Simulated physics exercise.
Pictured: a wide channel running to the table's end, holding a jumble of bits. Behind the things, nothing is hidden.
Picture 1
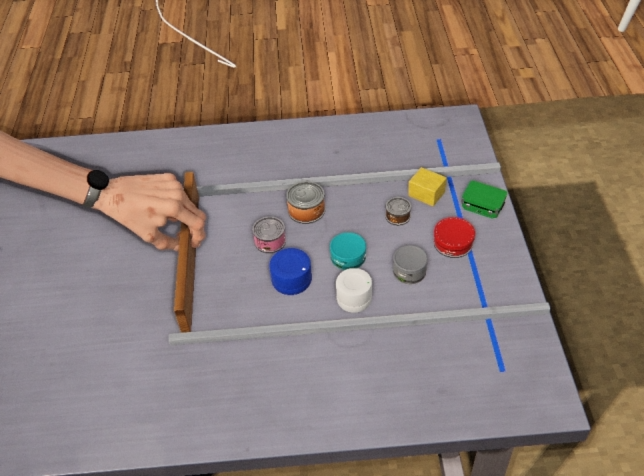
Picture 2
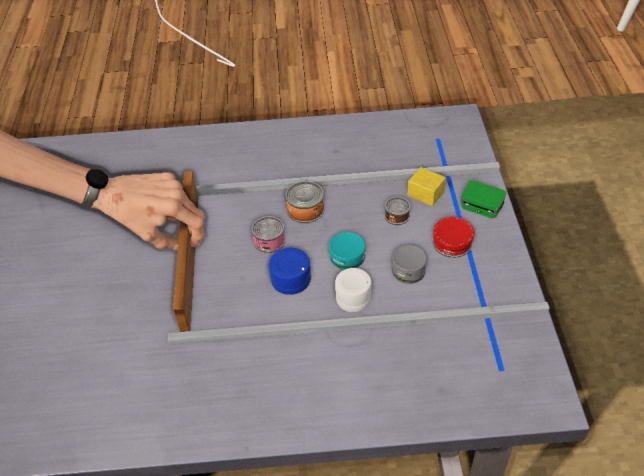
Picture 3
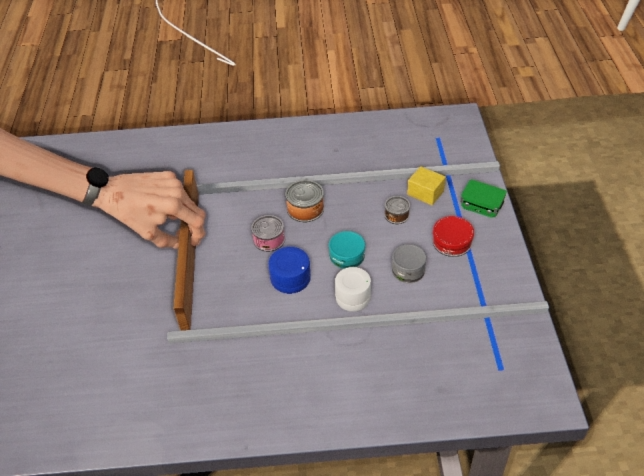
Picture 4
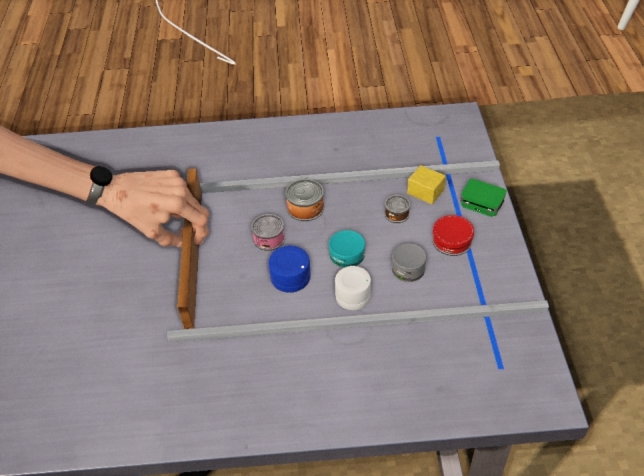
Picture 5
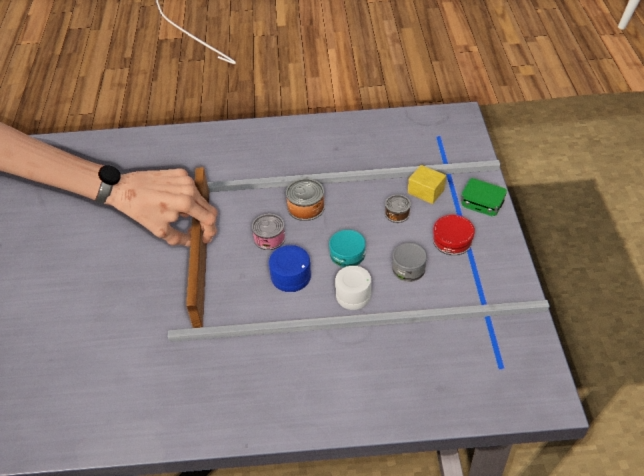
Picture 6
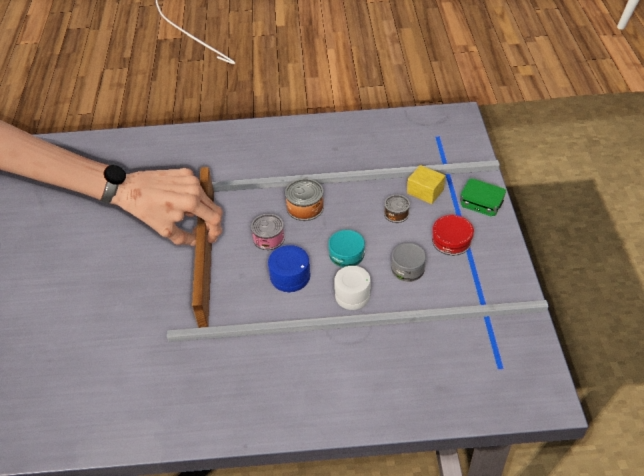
On a grey table, a hand slides a wooden board slightly right toward scattered containers.
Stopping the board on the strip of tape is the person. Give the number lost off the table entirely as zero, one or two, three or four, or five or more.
Over the end go only a single one or a pair.
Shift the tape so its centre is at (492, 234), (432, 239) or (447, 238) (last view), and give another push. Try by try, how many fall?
Floor tally per try: 6 / 0 / 0.
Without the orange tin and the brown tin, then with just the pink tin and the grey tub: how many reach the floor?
0 and 0.
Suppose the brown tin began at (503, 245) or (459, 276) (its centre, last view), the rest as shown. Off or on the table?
One after the other: It ends up falling; it keeps its spot.
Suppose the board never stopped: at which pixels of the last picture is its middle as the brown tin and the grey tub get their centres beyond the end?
(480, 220) and (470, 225), more or less.
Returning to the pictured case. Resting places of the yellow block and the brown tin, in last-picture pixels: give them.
Final positions - yellow block around (500, 178), brown tin around (498, 203).
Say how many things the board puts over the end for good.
Altogether the count is 2.
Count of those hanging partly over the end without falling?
My count gives 2.
Soon after, none off yet; green case at rest near (483, 198); red tin at rest near (453, 235); yellow block at rest near (426, 185).
After that, none off yet; green case at rest near (483, 198); red tin displaced a little near (465, 235); yellow block moving near (431, 183).
In the end, the number that fall off is one or two; gone, red tin and green case.
